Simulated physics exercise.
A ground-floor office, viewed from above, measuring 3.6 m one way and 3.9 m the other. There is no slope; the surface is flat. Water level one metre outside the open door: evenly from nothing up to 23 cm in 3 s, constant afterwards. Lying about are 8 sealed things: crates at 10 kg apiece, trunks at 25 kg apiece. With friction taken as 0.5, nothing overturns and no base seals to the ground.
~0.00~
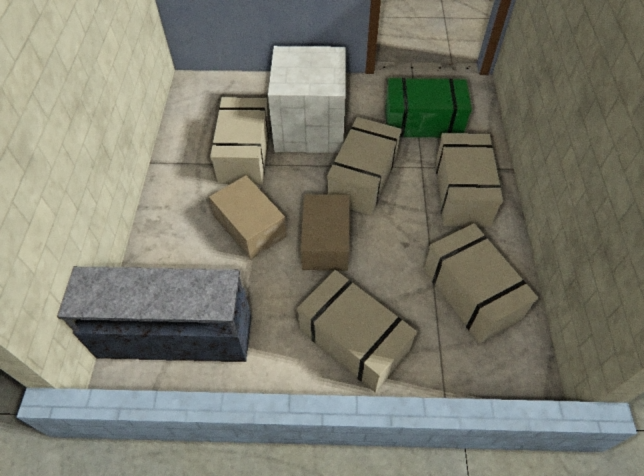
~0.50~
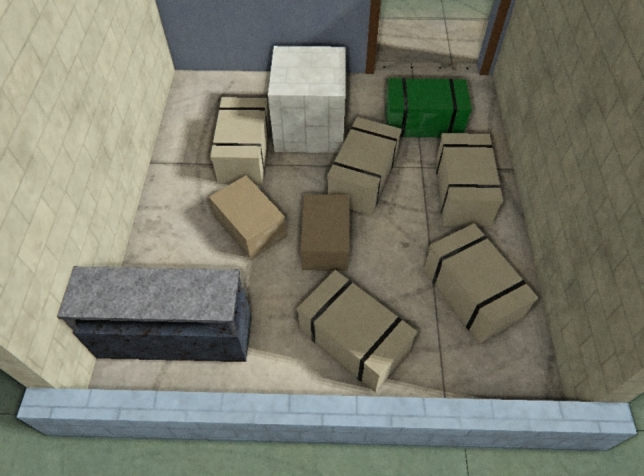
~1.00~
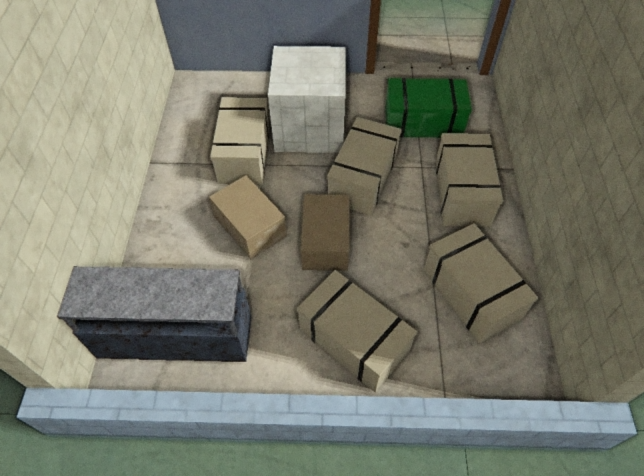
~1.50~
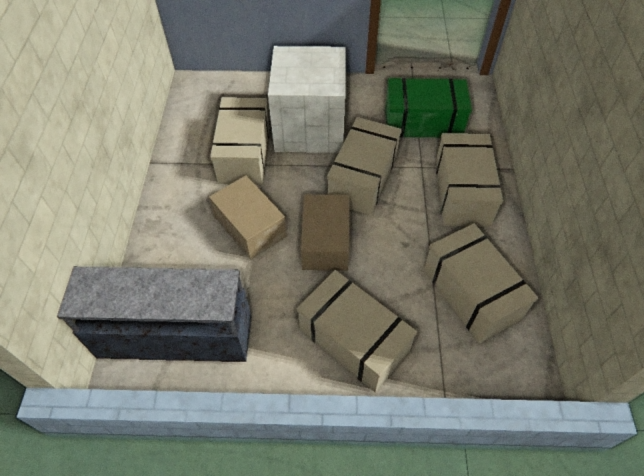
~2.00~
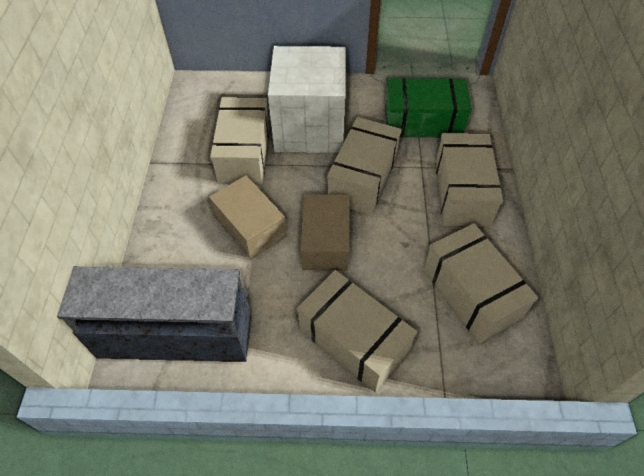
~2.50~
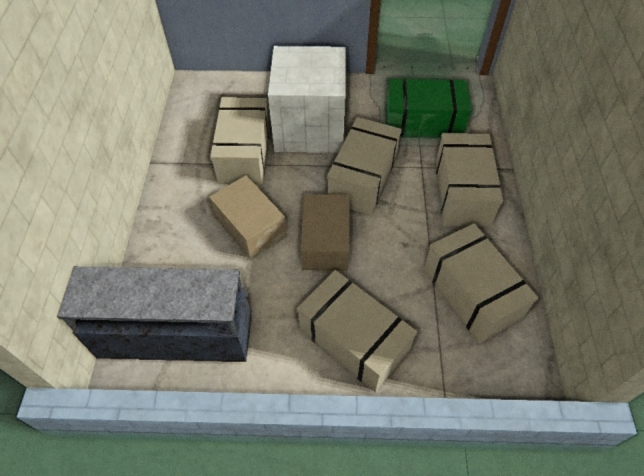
Greenish water spread over the ground outside a room scattered with boxes, showing past the low front wall and through the open doorway, while the green trunk near the door and everything else stayed still.
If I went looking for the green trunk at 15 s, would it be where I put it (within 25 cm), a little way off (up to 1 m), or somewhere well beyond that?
You would find it well beyond that.
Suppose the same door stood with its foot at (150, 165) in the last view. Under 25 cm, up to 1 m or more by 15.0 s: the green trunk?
Well, the green trunk shifts somewhat in that setup.
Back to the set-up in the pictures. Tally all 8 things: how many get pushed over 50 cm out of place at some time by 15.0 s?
The answer here is 8.
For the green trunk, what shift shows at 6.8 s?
By then it has shifted roughly 140 cm.
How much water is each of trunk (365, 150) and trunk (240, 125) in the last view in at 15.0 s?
19 and 15 cm.
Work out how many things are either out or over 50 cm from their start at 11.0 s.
I make it 6.
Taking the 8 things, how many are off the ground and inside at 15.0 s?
By my count, 8.
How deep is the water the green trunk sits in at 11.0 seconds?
Somewhere close to 14 cm.
After 3.5 s the green trunk is near (430, 113), 0.3 m from its start, aground; 0 afloat.
After 6.8 s the green trunk is near (491, 201), 1.4 m from its start, afloat; 5 afloat.
After 11.0 s the green trunk is near (497, 234), 1.8 m from its start, afloat; 8 afloat.
After 15.0 s the green trunk is near (282, 204), 2.0 m from its start, afloat; 8 afloat.
